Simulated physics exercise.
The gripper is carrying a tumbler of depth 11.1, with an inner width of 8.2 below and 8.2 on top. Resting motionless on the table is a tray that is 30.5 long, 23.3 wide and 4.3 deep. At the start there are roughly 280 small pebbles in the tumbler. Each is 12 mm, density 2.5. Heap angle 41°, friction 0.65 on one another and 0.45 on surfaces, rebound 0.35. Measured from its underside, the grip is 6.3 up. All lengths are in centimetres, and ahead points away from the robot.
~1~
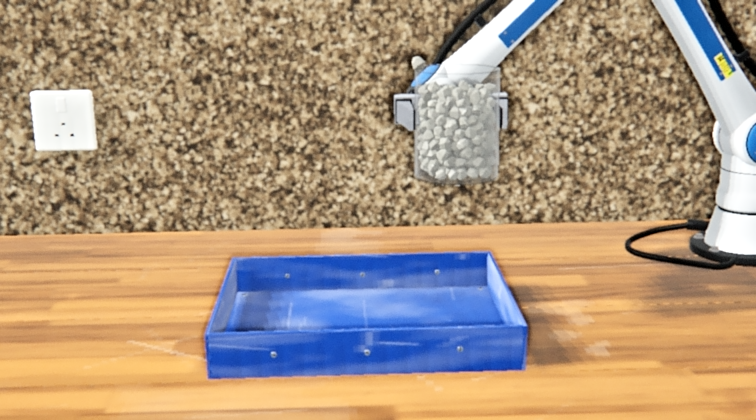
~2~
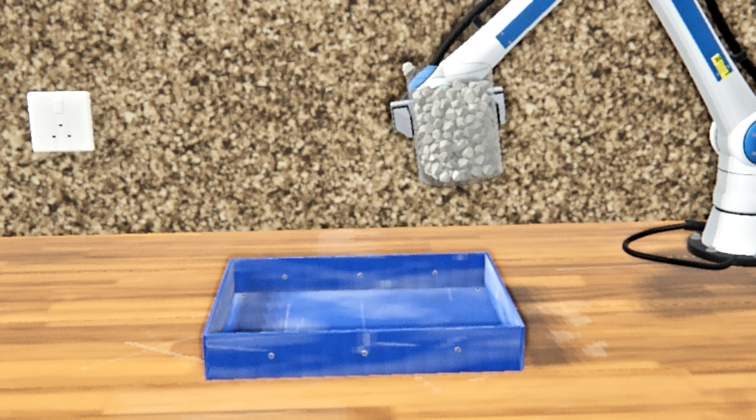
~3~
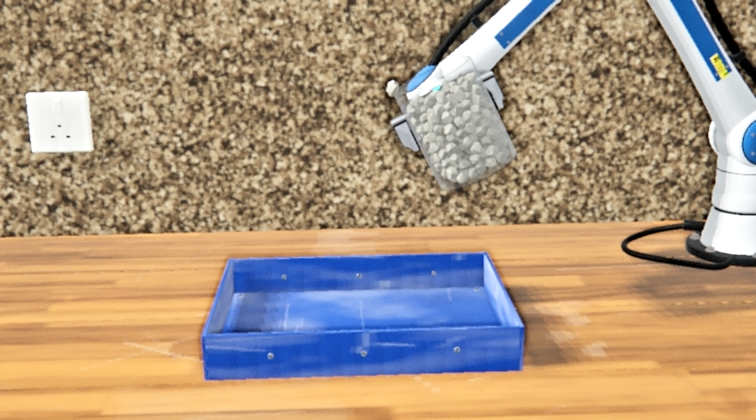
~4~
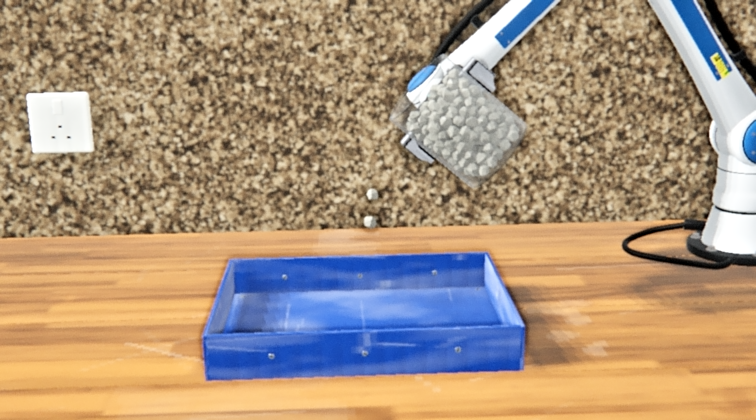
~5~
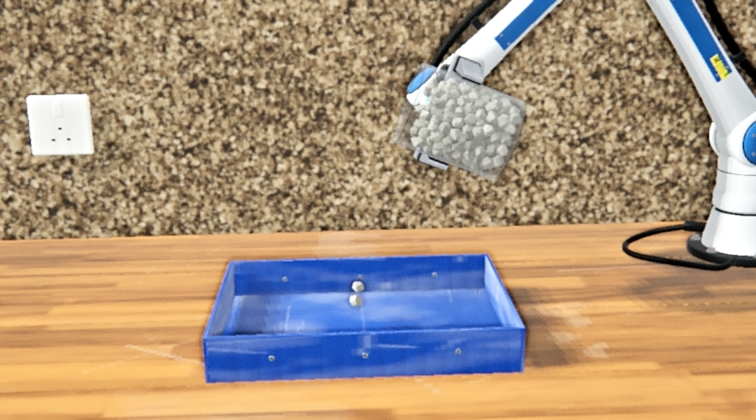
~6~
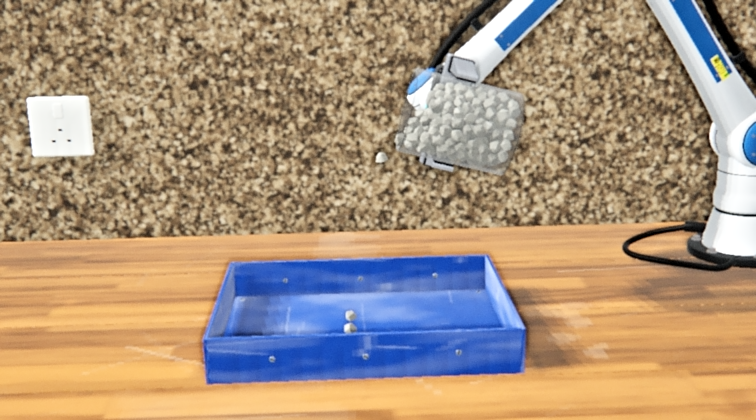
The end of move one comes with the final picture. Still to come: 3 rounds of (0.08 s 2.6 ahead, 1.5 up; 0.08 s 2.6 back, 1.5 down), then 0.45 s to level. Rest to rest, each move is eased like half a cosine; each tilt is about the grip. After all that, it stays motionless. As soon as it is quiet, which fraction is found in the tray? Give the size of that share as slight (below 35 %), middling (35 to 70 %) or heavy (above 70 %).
Middling.
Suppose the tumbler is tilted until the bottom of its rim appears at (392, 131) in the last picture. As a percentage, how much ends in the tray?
Close to 35 in a hundred.
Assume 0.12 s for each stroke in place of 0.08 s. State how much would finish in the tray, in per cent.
The share would be near 35 %.
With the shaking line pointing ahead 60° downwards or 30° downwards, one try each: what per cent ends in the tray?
I'd say close to 10 percent for the first and close to 25 percent for the second.
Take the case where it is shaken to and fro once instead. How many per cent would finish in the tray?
In that case it would be near 35 percent.
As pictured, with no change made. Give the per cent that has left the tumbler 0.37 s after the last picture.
Share gone: Around 45 %.
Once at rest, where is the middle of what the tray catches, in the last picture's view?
Near (311, 327).
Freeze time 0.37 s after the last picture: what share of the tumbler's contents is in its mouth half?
45 per cent.
Then, 0.37 s later, tilted 75° forward, highest piece 25 above the table; 151 in the tumbler, 76 in the tray, 50 in flight or on a rim.
Then, 0.74 s later, tilted 27° forward, highest piece 26 above the table; 166 in the tray, 109 in the tumbler, 1 on the table or floor, 1 in flight or on a rim.
Then, 1.13 s later, level, highest piece 23 above the table; 167 in the tray, 109 in the tumbler, 1 on the table or floor.
Then, 2.18 s later, level, highest piece 23 above the table; 167 in the tray, 109 in the tumbler, 1 on the table or floor.
At rest, 167 in the tray, 109 in the tumbler, 1 on the table or floor. That is 60 % in the tray.
